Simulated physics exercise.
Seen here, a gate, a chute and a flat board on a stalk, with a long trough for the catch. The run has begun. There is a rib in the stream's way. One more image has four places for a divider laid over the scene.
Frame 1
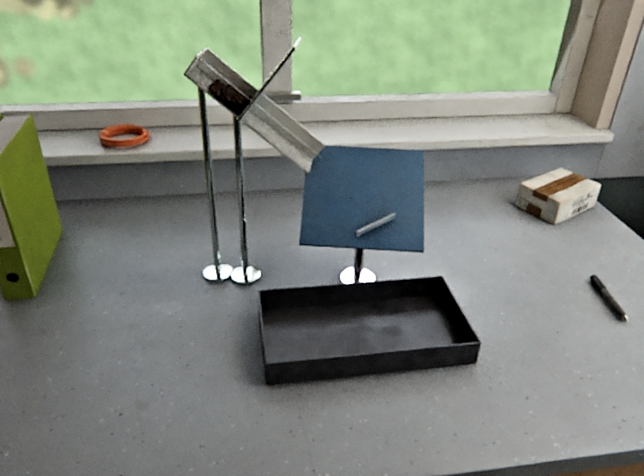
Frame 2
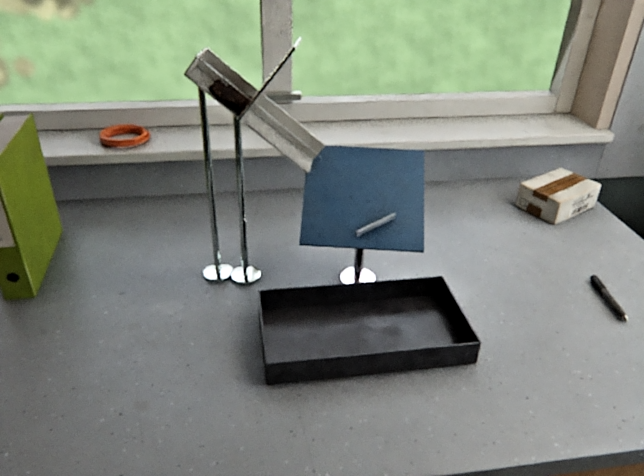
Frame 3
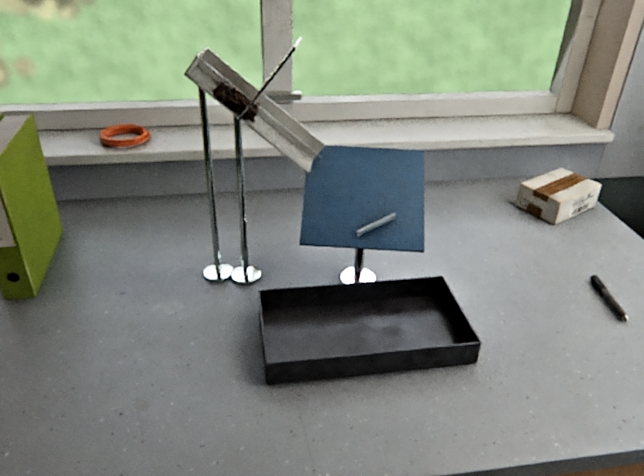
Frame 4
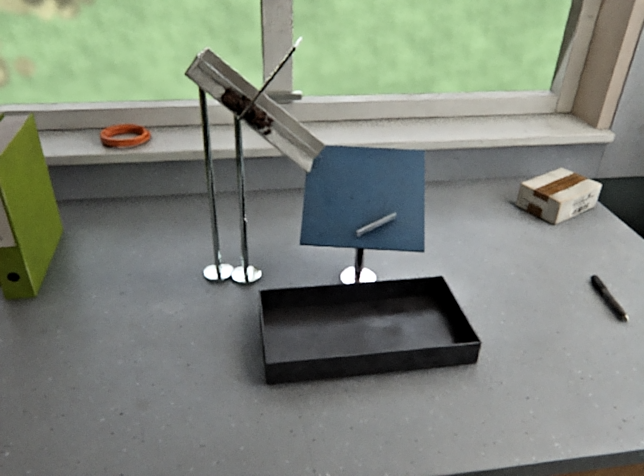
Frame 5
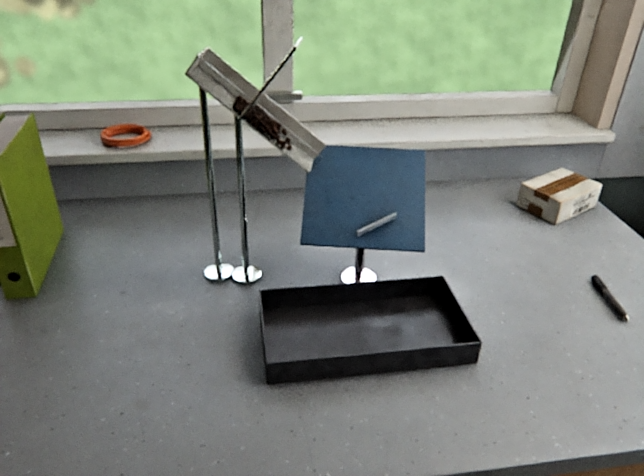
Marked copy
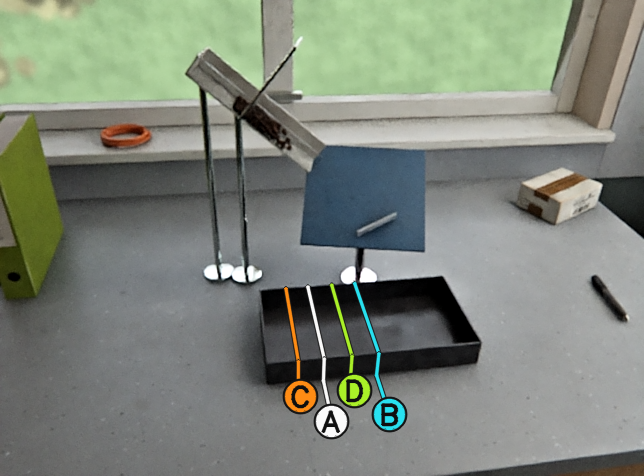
In the video, a cluster of small dark brown pieces slides down a sloping metal chute toward the right, above a tilted blue board with a small rib and an empty black trough, which both stay still.
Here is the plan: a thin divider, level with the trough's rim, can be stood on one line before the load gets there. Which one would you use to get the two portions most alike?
It is D.
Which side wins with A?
Right.
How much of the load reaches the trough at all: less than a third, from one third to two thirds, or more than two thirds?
About that: More than two thirds.
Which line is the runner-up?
The answer is B.
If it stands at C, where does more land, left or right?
Right.
On the marked copy, line A crosses the front rim at (324, 357); line B crosses the front rim at (378, 352); line C crosses the front rim at (298, 360); line D crosses the front rim at (351, 355).
If A is chosen, of what is caught, a stray few on the left of the divider, nearly all on the right.
If B is chosen, of what is caught, most on the left of the divider, about a quarter on the right.
If C is chosen, of what is caught, a stray few on the left of the divider, nearly all on the right.
If D is chosen, of what is caught, about a third on the left of the divider, about two thirds on the right.
